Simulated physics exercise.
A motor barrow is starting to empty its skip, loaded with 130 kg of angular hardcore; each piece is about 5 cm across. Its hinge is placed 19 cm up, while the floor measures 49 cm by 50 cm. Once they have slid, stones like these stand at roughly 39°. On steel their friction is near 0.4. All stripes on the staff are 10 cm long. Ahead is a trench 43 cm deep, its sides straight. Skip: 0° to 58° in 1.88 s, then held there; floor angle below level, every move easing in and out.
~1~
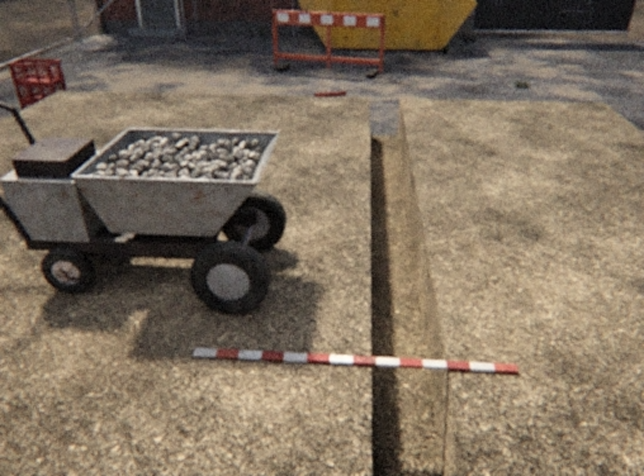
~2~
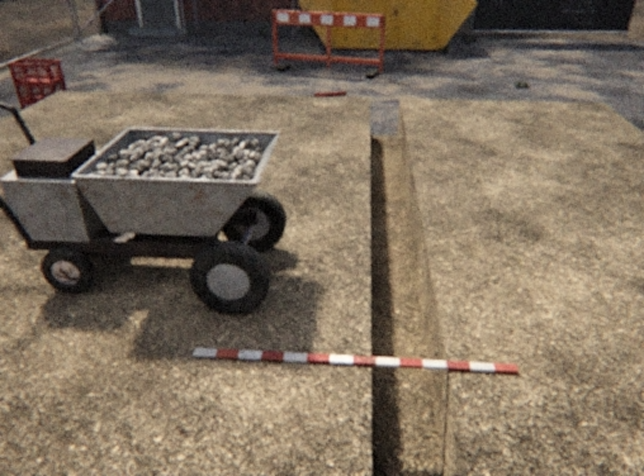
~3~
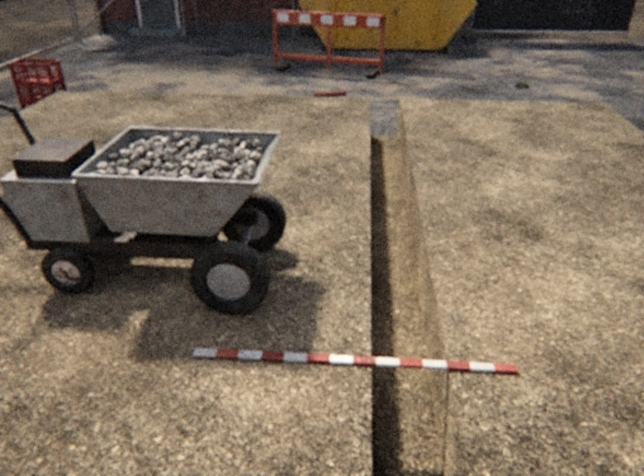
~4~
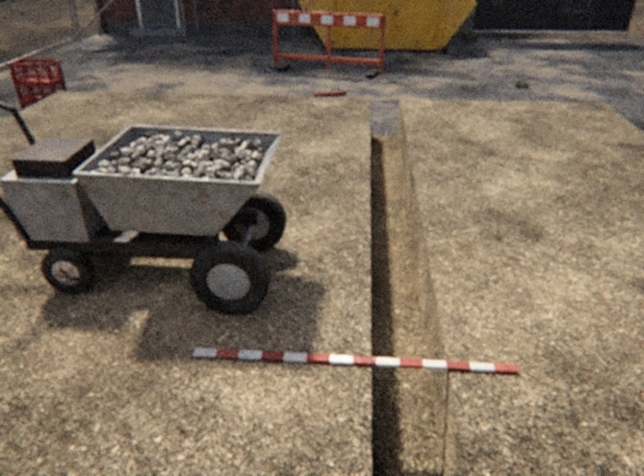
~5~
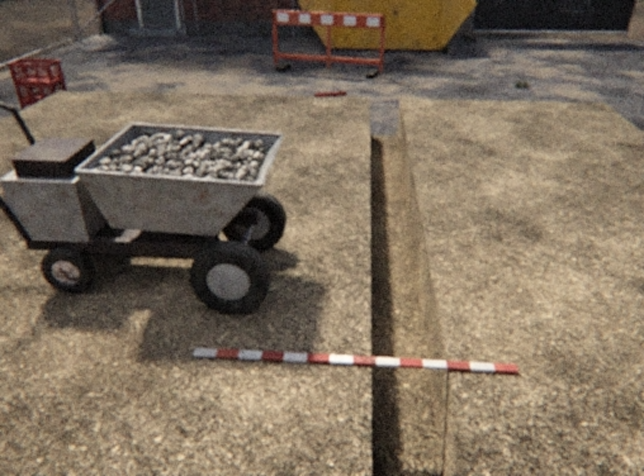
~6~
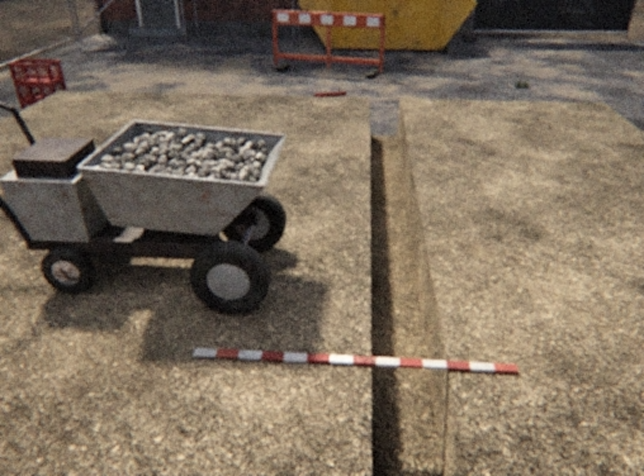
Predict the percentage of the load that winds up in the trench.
My prediction is about 15 per cent.
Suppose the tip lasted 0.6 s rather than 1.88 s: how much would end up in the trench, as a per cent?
Roughly 40 per cent.
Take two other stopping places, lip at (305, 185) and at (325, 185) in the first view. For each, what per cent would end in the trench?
Roughly 20 percent for the first, and 20 percent for the second.
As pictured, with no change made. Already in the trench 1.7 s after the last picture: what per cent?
About 0%.
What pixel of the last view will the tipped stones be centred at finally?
Their middle lands near (393, 344).
Then, 1.1 s after the last picture the floor is at 49°, 100 % in the skip; the foremost stones are at (323, 216).
Then, 1.7 s after the last picture the floor is at 58°, 97 % in the skip, 3 % short of the trench; the foremost stones are at (377, 272).
Then, 2.0 s after the last picture the floor is at 58°, 87 % in the skip, 8 % short of the trench, 5 % in the trench; the foremost stones are at (416, 337).
Then, 4.0 s after the last picture the floor is at 58°, 78 % in the skip, 7 % short of the trench, 15 % in the trench; the foremost stones are at (425, 360).
